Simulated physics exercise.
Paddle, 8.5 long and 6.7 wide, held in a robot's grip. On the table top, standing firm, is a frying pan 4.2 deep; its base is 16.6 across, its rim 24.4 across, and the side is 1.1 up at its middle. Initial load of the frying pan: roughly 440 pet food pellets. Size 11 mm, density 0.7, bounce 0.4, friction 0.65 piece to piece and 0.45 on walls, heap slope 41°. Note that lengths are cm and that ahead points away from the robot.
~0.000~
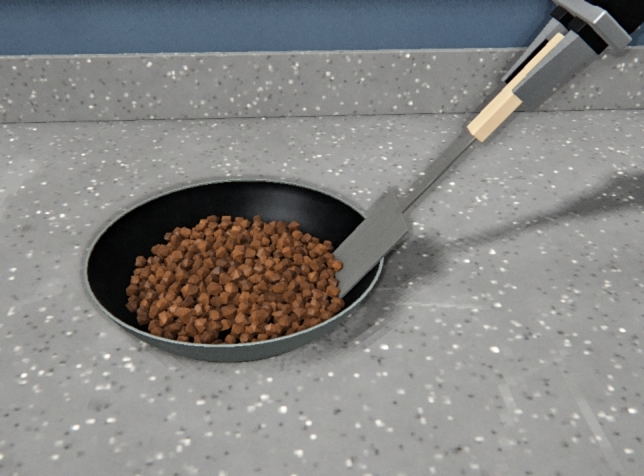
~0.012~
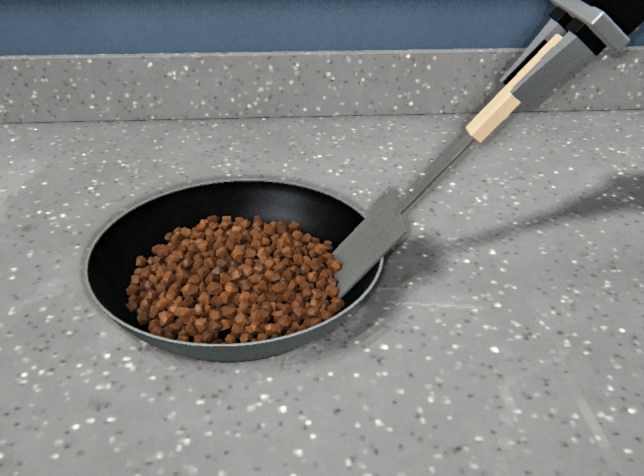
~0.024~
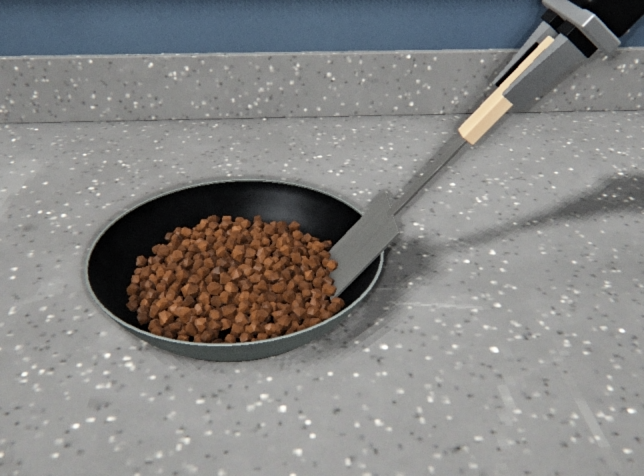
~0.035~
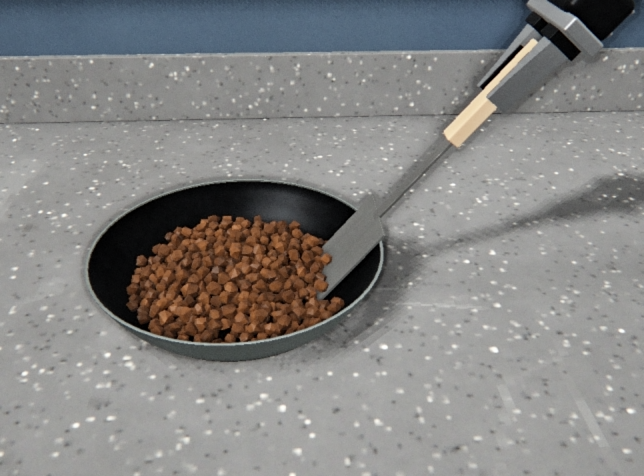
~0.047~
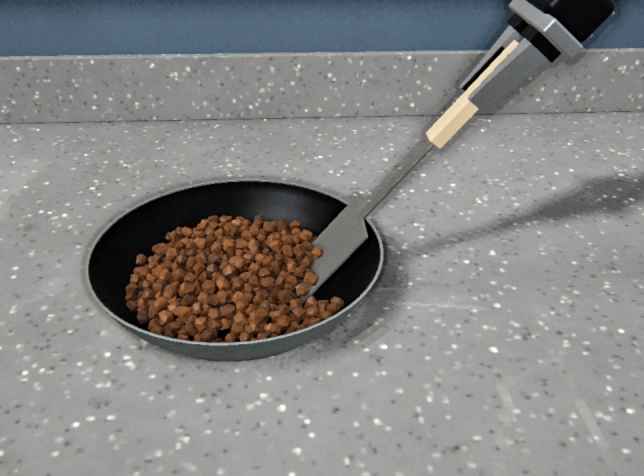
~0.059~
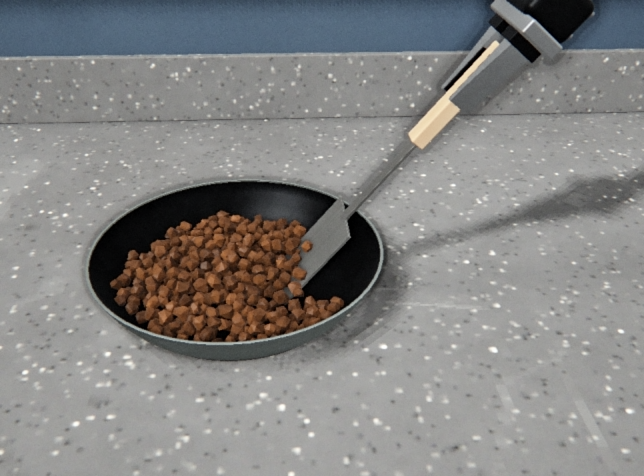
Robot-held grey spatula sliding leftward into a dark frying pan of brown pellets, pushing the heap slightly left on a speckled countertop.
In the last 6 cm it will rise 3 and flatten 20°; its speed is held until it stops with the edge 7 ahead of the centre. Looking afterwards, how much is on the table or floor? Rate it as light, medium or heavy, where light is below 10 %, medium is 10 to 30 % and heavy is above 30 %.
Rating: Medium.
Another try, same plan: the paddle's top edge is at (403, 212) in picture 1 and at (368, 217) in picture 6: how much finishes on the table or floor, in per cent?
About 5 per cent.
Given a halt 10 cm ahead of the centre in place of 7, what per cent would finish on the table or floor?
In that case about 35 percent ends on the table or floor.
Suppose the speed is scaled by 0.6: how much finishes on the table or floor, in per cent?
Estimate: Close to 10 %.
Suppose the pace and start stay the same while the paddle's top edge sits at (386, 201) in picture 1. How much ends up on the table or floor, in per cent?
Roughly 20%.
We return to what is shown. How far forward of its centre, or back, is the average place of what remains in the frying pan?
3.5 cm ahead.
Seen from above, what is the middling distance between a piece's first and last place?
It works out to roughly 4 cm.
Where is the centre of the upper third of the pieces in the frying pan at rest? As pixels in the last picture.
It is centred near (144, 265).
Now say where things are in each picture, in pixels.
Paddle top edge at (401, 210), sloping 51°; upper third of the load around (232, 269), from x 130 to 340, top at y 220; 439 in the frying pan, in the first frame.
Paddle top edge at (400, 210), sloping 51°; upper third of the load around (233, 269), from x 130 to 335, top at y 220, in the second frame.
Paddle top edge at (393, 212), sloping 51°; upper third of the load around (238, 268), from x 130 to 335, top at y 220, in the third frame.
Paddle top edge at (379, 214), sloping 51°; upper third of the load around (244, 265), from x 135 to 335, top at y 220, in the fourth frame.
Paddle top edge at (362, 215), sloping 51°; upper third of the load around (241, 261), from x 130 to 335, top at y 220, in the fifth frame.
Paddle top edge at (346, 216), sloping 51°; upper third of the load around (232, 262), from x 115 to 335, top at y 215; 439 in the frying pan, in the sixth frame.
After 0.09 s, sloping 51°, highest piece 6 above the table; 439 in the frying pan.
After 0.12 s, sloping 44°, highest piece 7 above the table; 437 in the frying pan, 2 on the blade or in flight.
After 0.33 s, sloping 31°, highest piece 7 above the table; 361 in the frying pan, 72 on the table or floor, 6 on the blade or in flight.
After 1.38 s, sloping 31°, highest piece 5 above the table; 361 in the frying pan, 78 on the table or floor.
At rest, 361 in the frying pan, 78 on the table or floor. That is 18 % on the table or floor.
